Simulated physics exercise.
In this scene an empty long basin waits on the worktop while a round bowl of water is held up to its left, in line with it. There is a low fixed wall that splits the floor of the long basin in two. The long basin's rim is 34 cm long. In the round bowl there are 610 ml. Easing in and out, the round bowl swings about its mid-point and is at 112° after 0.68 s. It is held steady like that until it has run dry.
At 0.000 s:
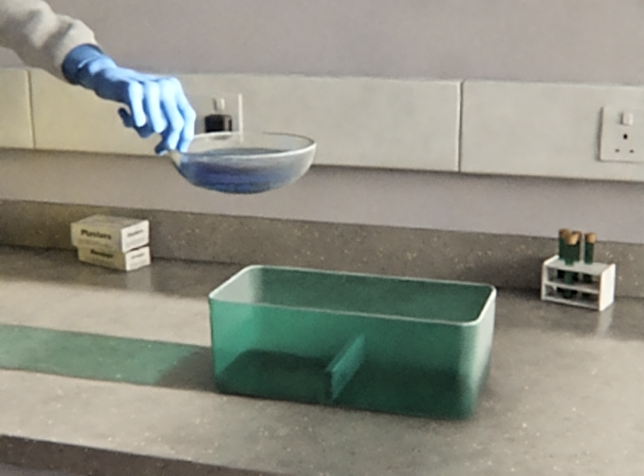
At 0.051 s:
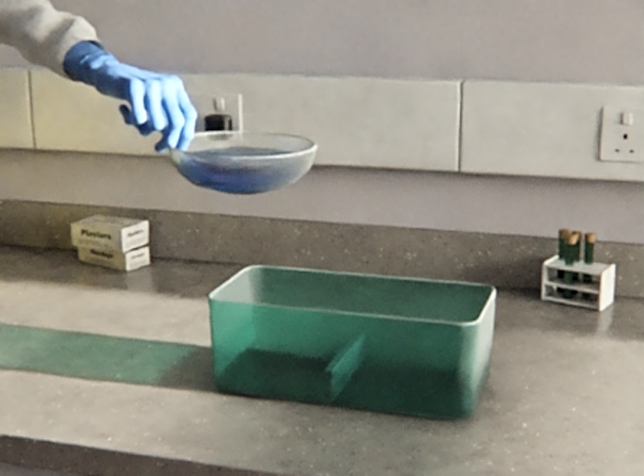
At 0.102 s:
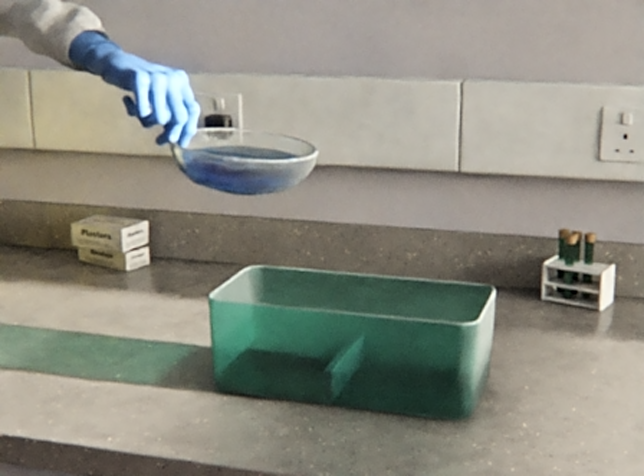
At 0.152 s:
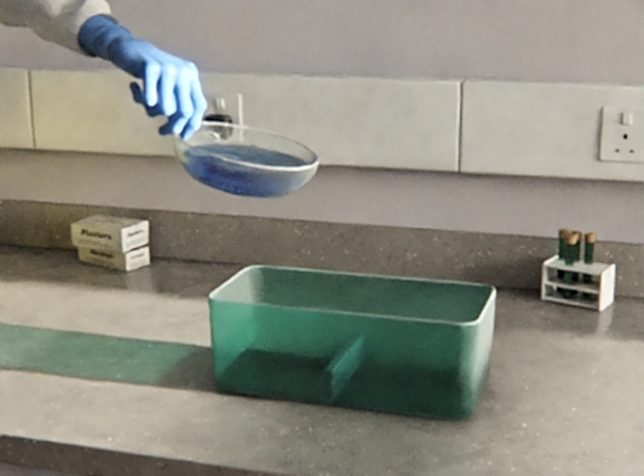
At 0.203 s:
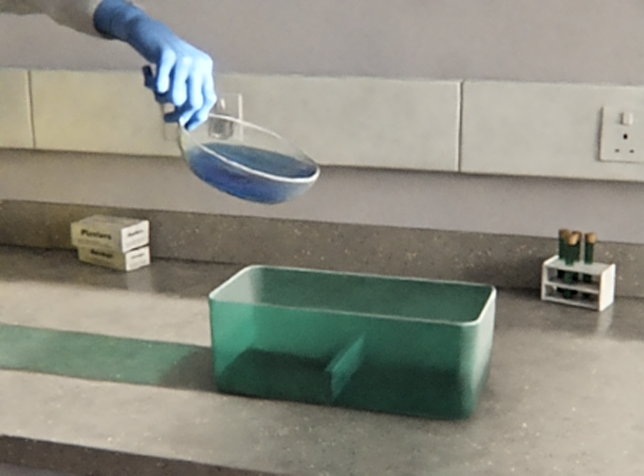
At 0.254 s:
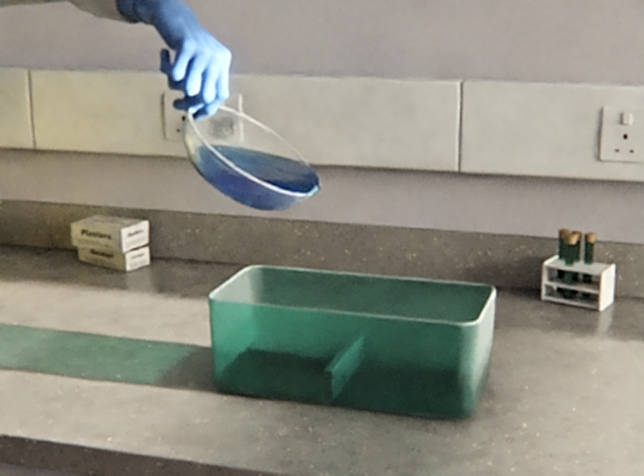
On a laboratory worktop, a blue-gloved hand tilting a clear round bowl of blue liquid rightward above an empty green long basin.
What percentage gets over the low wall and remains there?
57 %.
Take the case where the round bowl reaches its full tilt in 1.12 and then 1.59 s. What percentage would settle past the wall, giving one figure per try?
Roughly 60 per cent the first time and 65 per cent the second.
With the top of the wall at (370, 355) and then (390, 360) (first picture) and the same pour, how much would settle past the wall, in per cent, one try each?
Some 20 in a hundred, then some 20 in a hundred.
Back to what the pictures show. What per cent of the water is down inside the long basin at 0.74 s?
Reading: Approx. 94 %.
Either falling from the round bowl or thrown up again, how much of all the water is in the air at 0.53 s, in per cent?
Share: Roughly 20 per cent.
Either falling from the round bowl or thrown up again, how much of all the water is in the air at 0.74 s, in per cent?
Around 5 percent of the liquid.
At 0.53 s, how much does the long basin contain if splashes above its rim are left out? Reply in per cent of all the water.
Close to 80 in a hundred.
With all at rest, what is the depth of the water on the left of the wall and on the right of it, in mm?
Once settled, the left stands around 12 mm and the right around 14 mm.
Then, 0.53 s in, the tilt is 99° and 1 per cent is still to pour, 26 is left of the wall and 54 right of it.
Then, 0.74 s in, the tilt is 112° and 0 per cent is still to pour, 37 is left of the wall and 58 right of it.
Then, 0.95 s in, the tilt is 112° and 0 per cent is still to pour, 41 is left of the wall and 57 right of it.
Then, 1.18 s in, the tilt is 112° and 0 per cent is still to pour, 41 is left of the wall and 57 right of it.
Finally, 41 per cent lies left of the wall, 57 right of it and 2 outside.
